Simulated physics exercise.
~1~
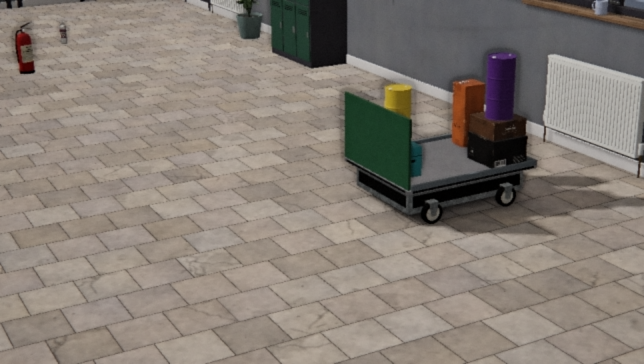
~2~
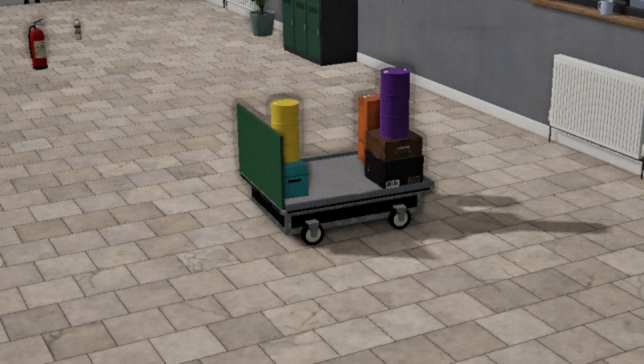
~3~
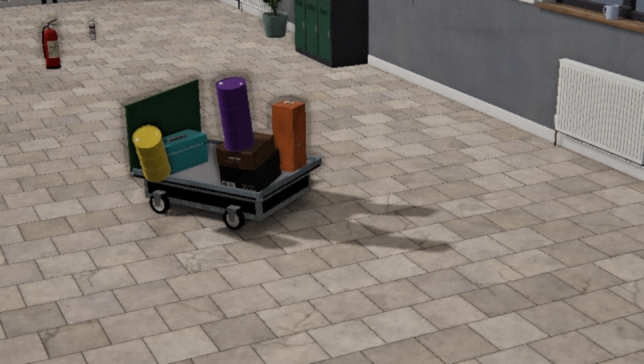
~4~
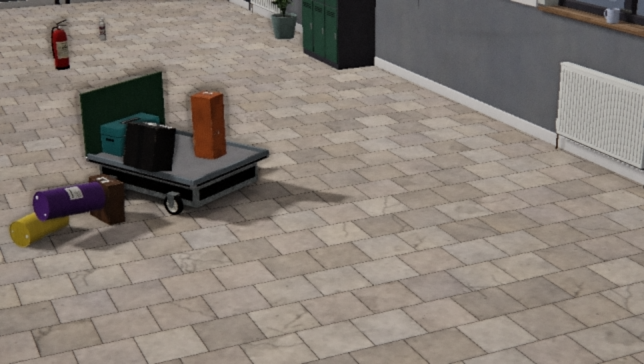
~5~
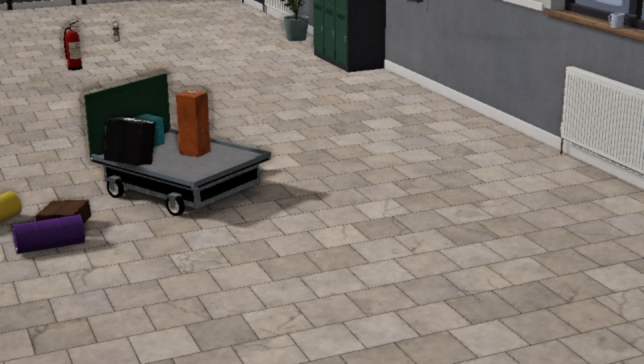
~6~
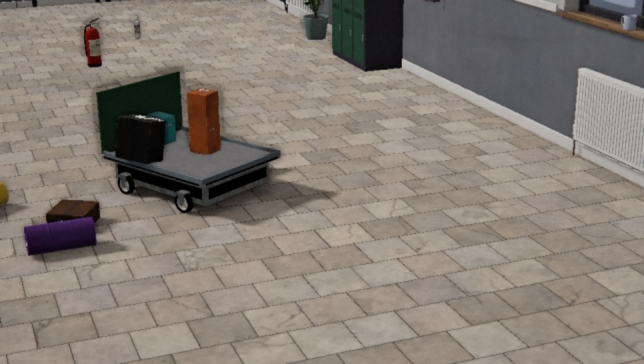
In a room with pale stone-tiled flooring, seen from above at an angle, a flat cart with a green board at one end carries a yellow cylinder, a purple one on stacked brown and black boxes, an orange box and a turquoise case. A radiator, dark lockers and a red extinguisher stand around the edges. The cart rolls left and swings round as the view drifts slightly. The yellow and purple cylinders tilt, then tumble off with the brown box, while the black box tips over. The cart stops, keeping the black, turquoise and upright orange items aboard, the others lying on the floor to its left.
